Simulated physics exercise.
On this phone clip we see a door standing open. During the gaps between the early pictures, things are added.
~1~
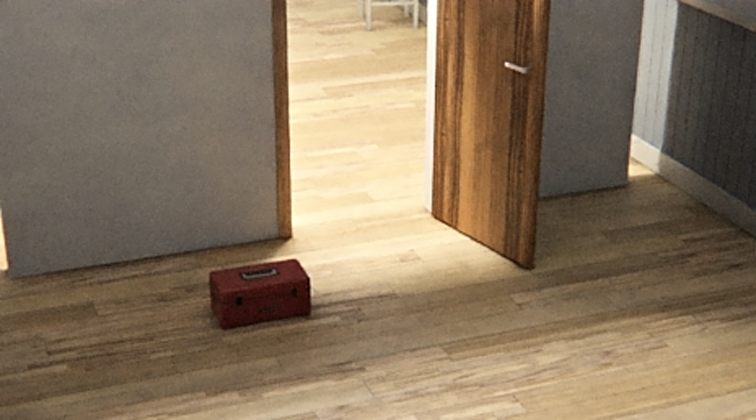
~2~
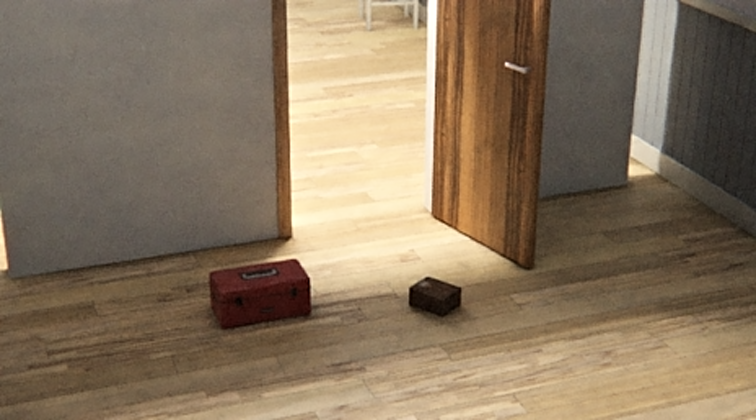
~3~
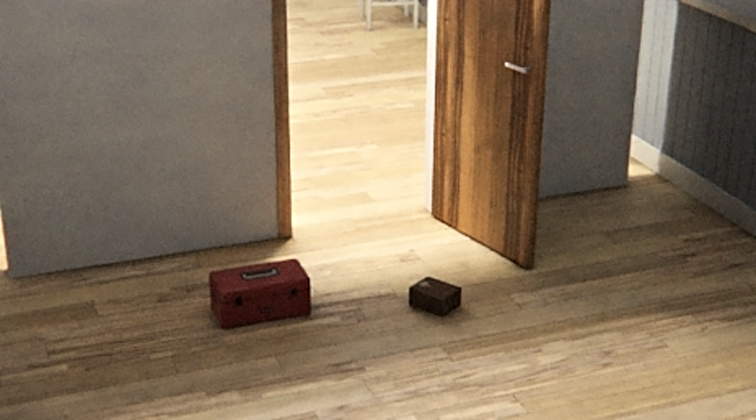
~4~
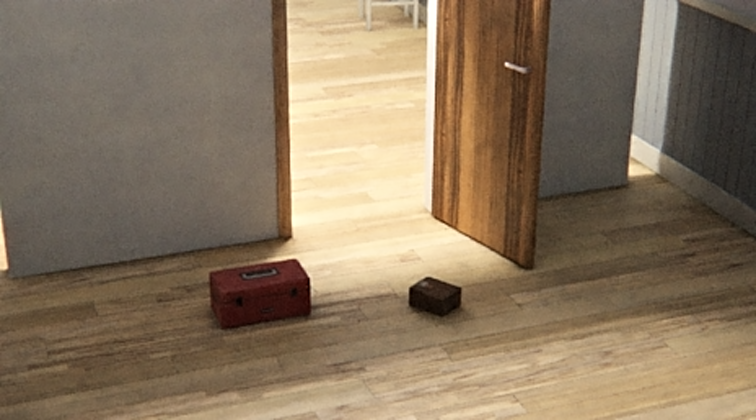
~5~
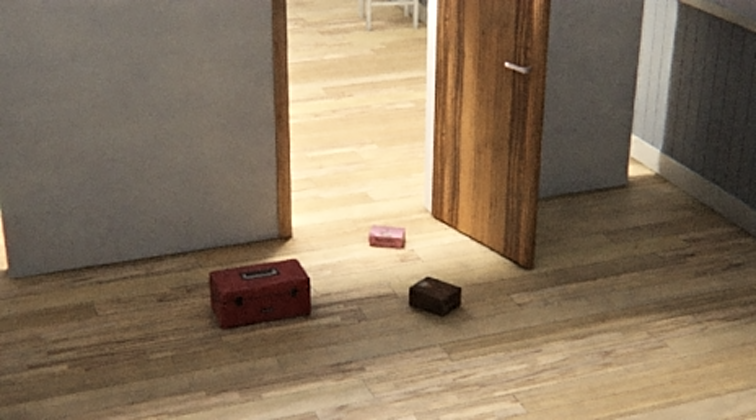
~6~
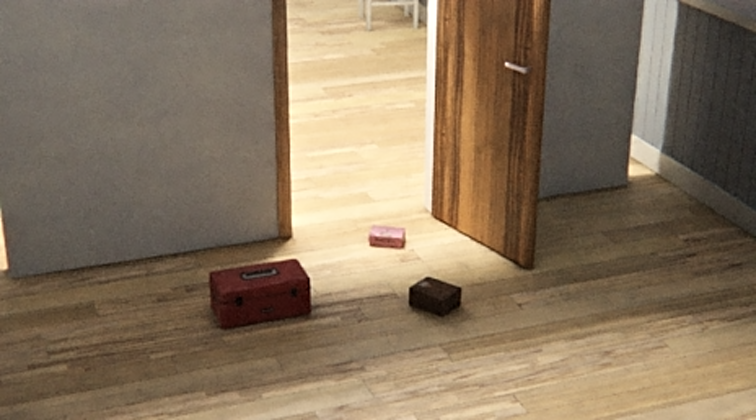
The door stayed wide open and still while a brown parcel appeared on the floor to the right of a red toolbox, and later a small pink box appeared behind them near the doorway.
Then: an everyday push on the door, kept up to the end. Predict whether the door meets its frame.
My prediction is that the door will travel its full swing.
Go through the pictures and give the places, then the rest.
The first frame shows door wide open and still.
The second frame shows door wide open and still; brown parcel (435, 296); red toolbox (260, 293).
The third frame shows door wide open and still; brown parcel (435, 296); red toolbox (260, 293).
The fourth frame shows door wide open and still; brown parcel (435, 296); red toolbox (260, 293).
The fifth frame shows door wide open and still; brown parcel (435, 296); red toolbox (260, 293).
The sixth frame shows door wide open and still; pink box (387, 237); brown parcel (435, 296).
Then, 1.60 s after the last picture, open by 55°.
Then, 2.40 s after the last picture, open by 21°; pink box slid about its own width near (362, 226).
At rest, open by 0°; moved from the start, pink box; the other 2 in place. Seen from the same camera at the end, pink box near (350, 214).
